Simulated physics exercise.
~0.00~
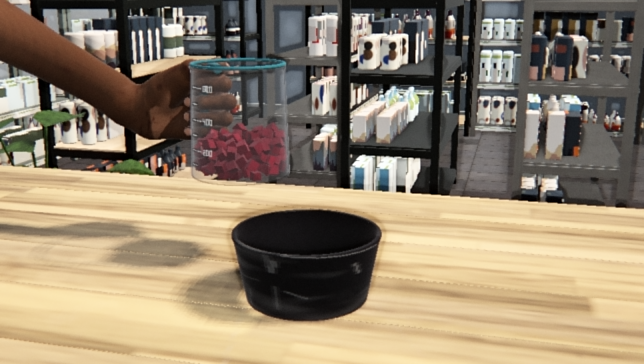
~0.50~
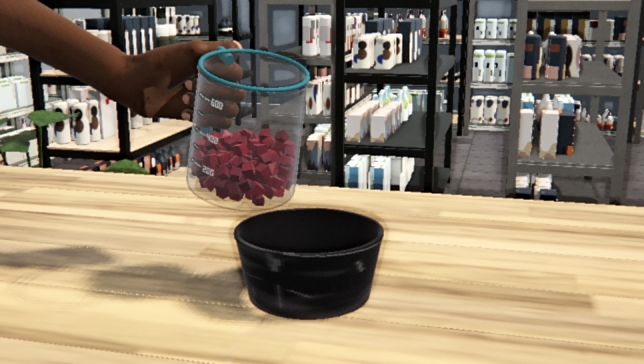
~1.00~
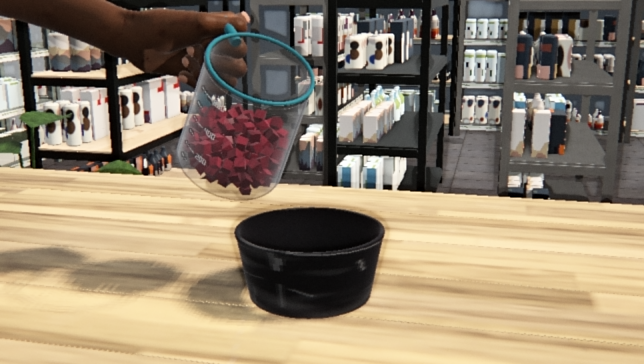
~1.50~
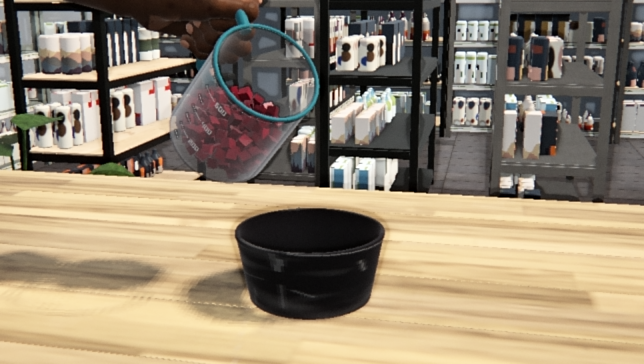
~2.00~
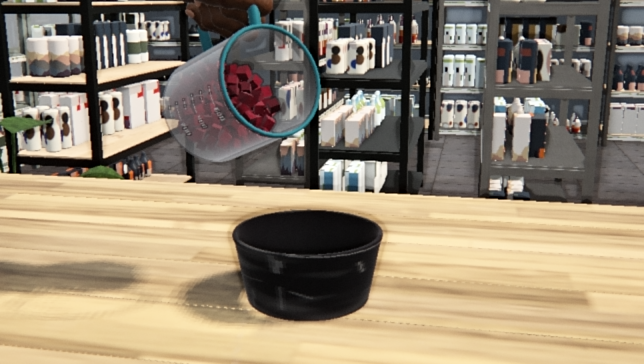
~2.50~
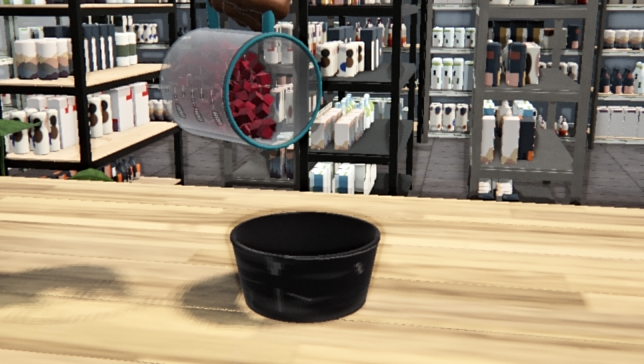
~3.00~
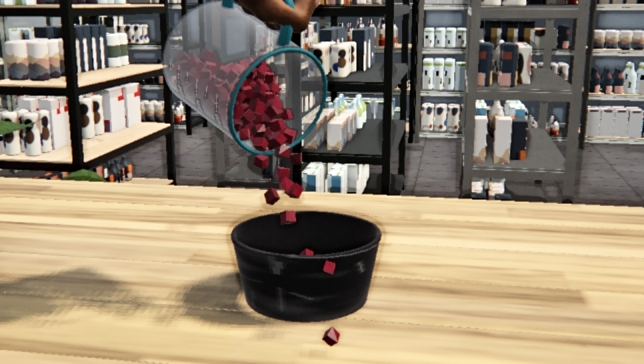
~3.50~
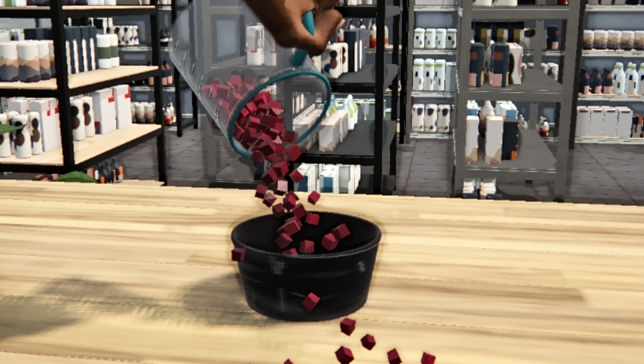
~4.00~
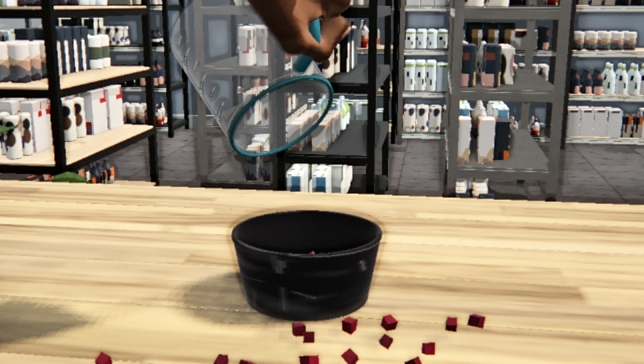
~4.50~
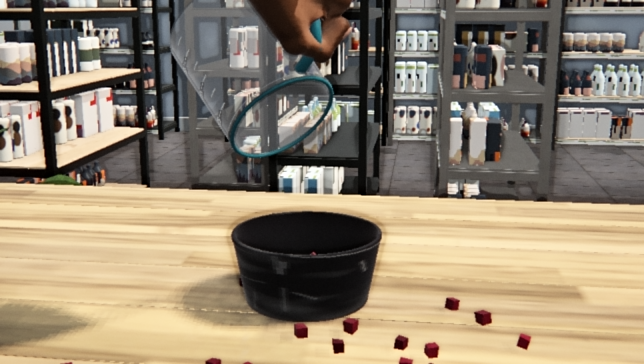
Hand tipping a clear jug of dark red cubes over a black bowl, most dropping in and others scattering across the table.
